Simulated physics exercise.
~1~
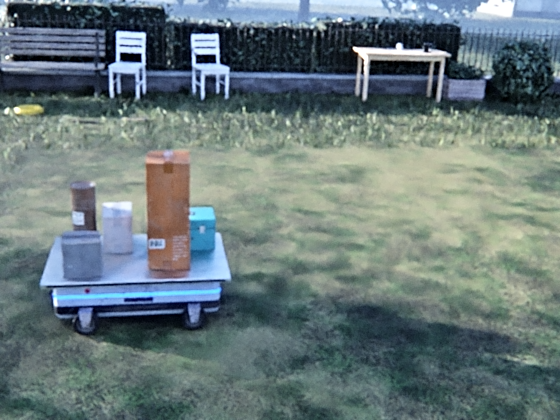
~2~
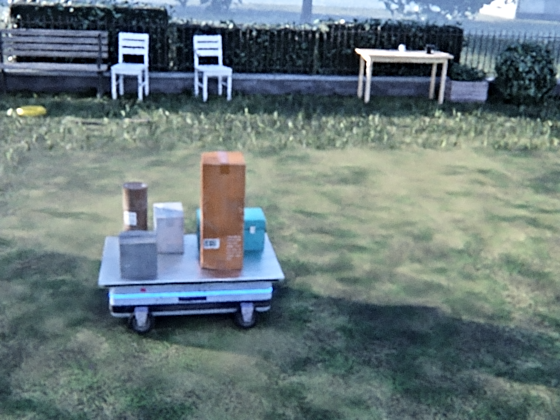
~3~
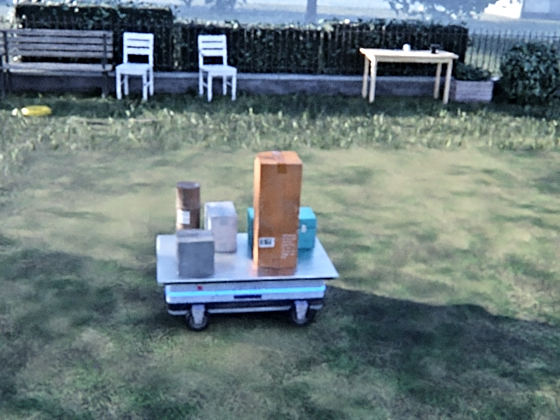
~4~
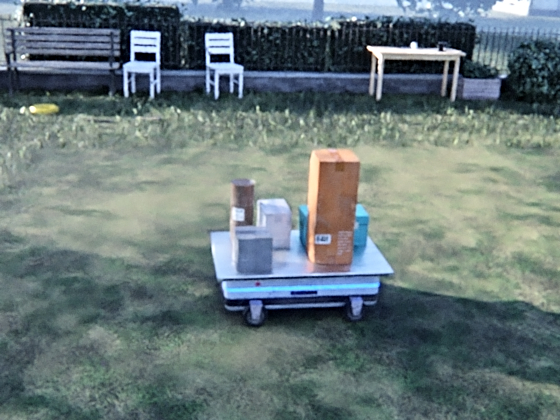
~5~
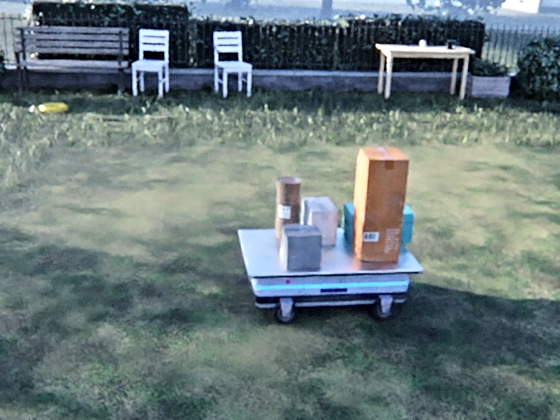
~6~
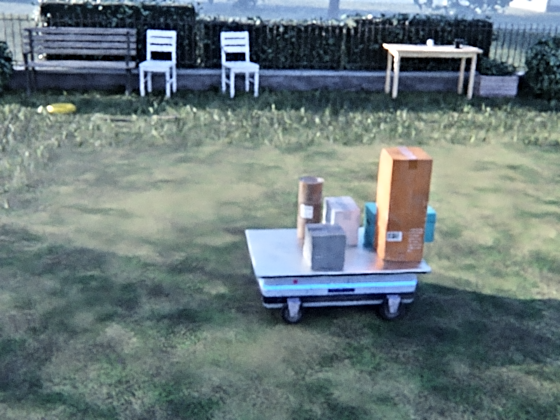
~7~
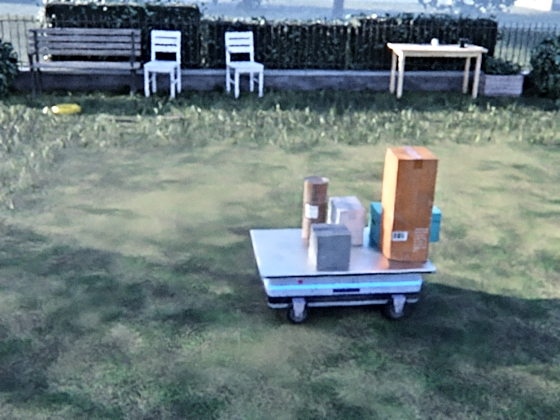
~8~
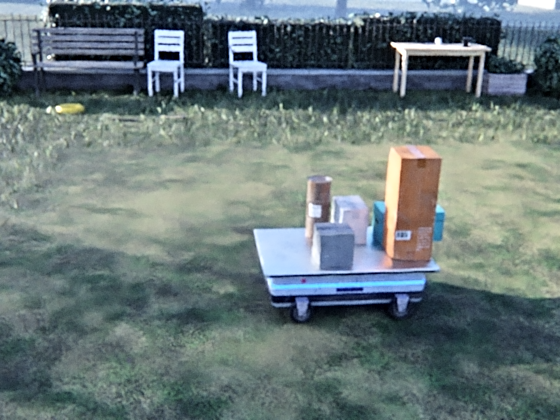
We see a flat robot cart carrying a brown canister, a white box, a grey box, a tall orange box and a turquoise toolbox roll right across a lawn, then slow to a halt with all five items still standing on its deck.
